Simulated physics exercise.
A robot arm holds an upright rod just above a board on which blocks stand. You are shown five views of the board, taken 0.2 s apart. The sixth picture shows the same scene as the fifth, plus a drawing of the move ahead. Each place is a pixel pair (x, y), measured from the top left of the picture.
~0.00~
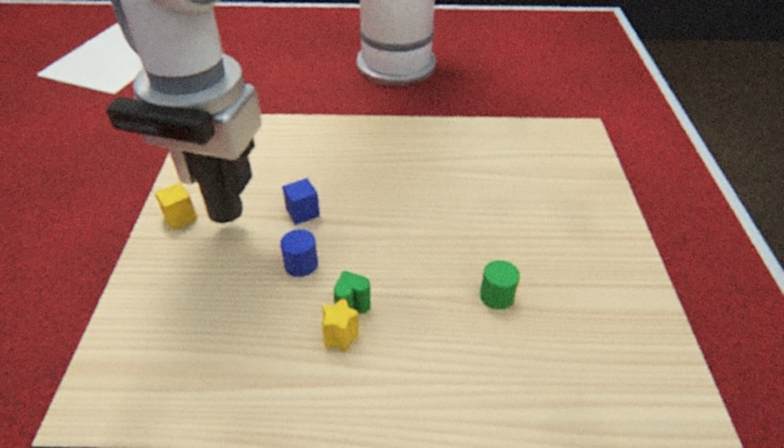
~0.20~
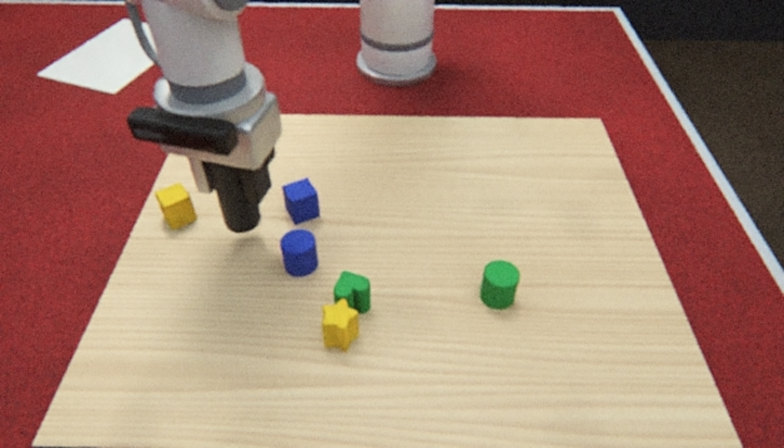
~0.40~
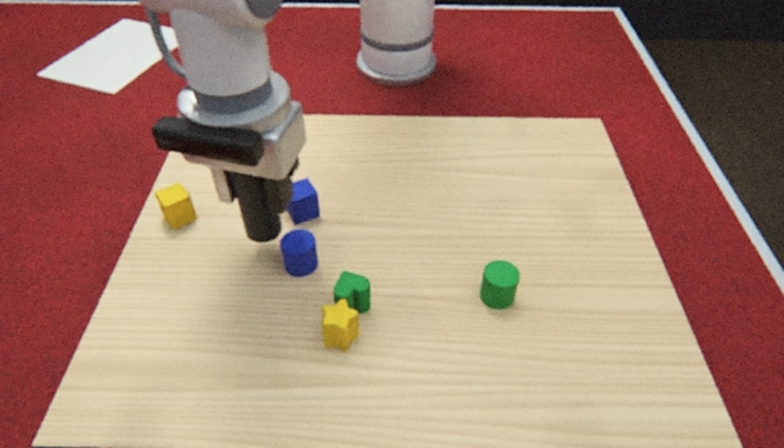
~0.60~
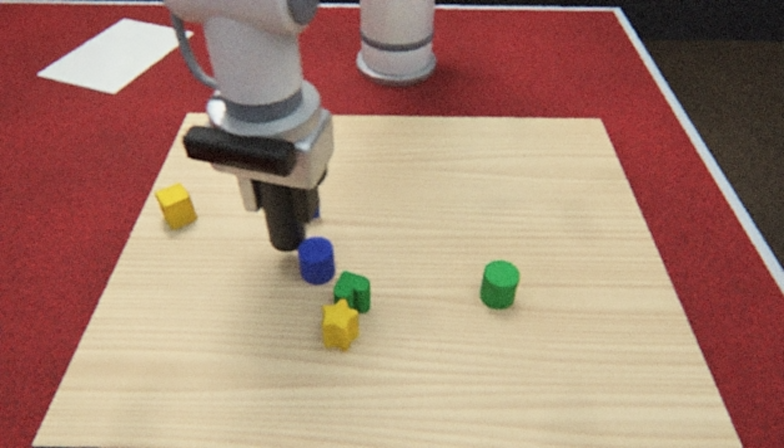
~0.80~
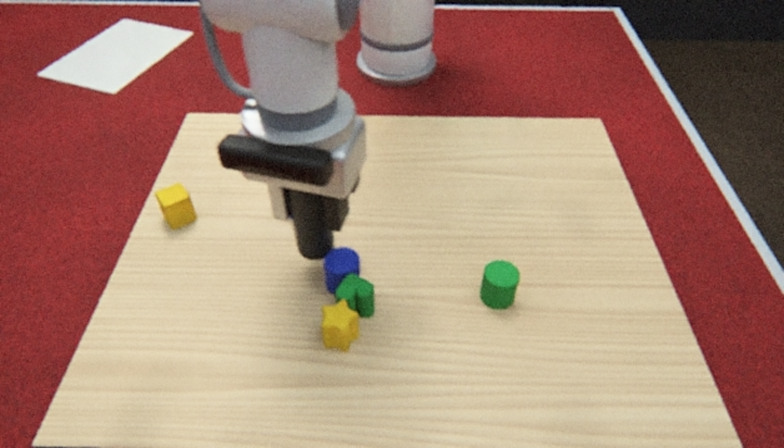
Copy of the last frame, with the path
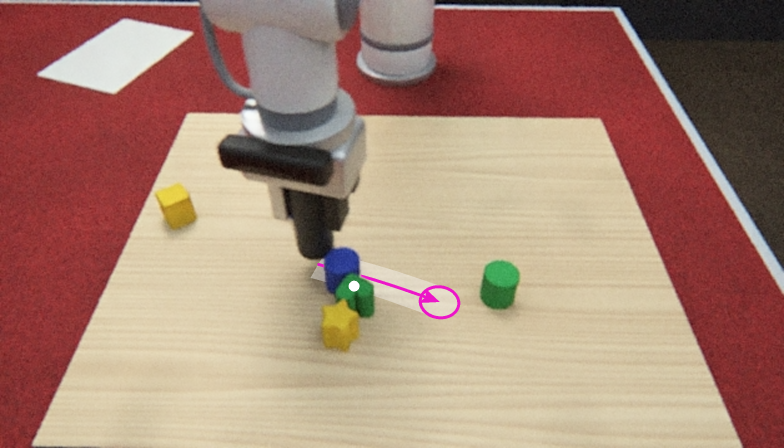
On a light wooden board over red cloth, a robot arm moves its dark rod rightward past a blue cube, then pushes the blue cylinder a short way right, up against a green block beside a yellow star.
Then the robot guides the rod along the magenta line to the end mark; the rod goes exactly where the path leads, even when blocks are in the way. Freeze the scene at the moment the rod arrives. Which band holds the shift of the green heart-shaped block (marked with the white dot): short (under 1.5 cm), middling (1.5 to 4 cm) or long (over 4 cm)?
Between 1.5 and 4 cm.
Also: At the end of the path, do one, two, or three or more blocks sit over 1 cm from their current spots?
I'd put the number at two.
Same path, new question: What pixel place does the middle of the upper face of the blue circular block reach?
The centre of its top face lies at (441, 311).
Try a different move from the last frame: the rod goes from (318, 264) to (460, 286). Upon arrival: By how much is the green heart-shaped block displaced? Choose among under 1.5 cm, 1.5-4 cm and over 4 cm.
Once the path is done, the green heart-shaped block lies 1.5 to 4 cm from its present place.
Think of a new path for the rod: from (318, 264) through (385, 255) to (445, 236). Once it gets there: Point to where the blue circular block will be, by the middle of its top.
It comes to (378, 263).
Drawn move, in a line from (318, 264) to (439, 302); the dot is on the green heart-shaped block.
On the path given first. One third of the way, rod at (357, 258); blue circular block at (383, 272); green heart-shaped block at (370, 297), turned 80° clockwise.
Two thirds of the way, rod at (401, 271); blue circular block at (418, 292); green heart-shaped block at (373, 299), turned 95° clockwise.
At the end, rod at (441, 285); yellow star block still; blue circular block at (441, 311); green heart-shaped block at (373, 299), turned 95° clockwise; green circular block still.
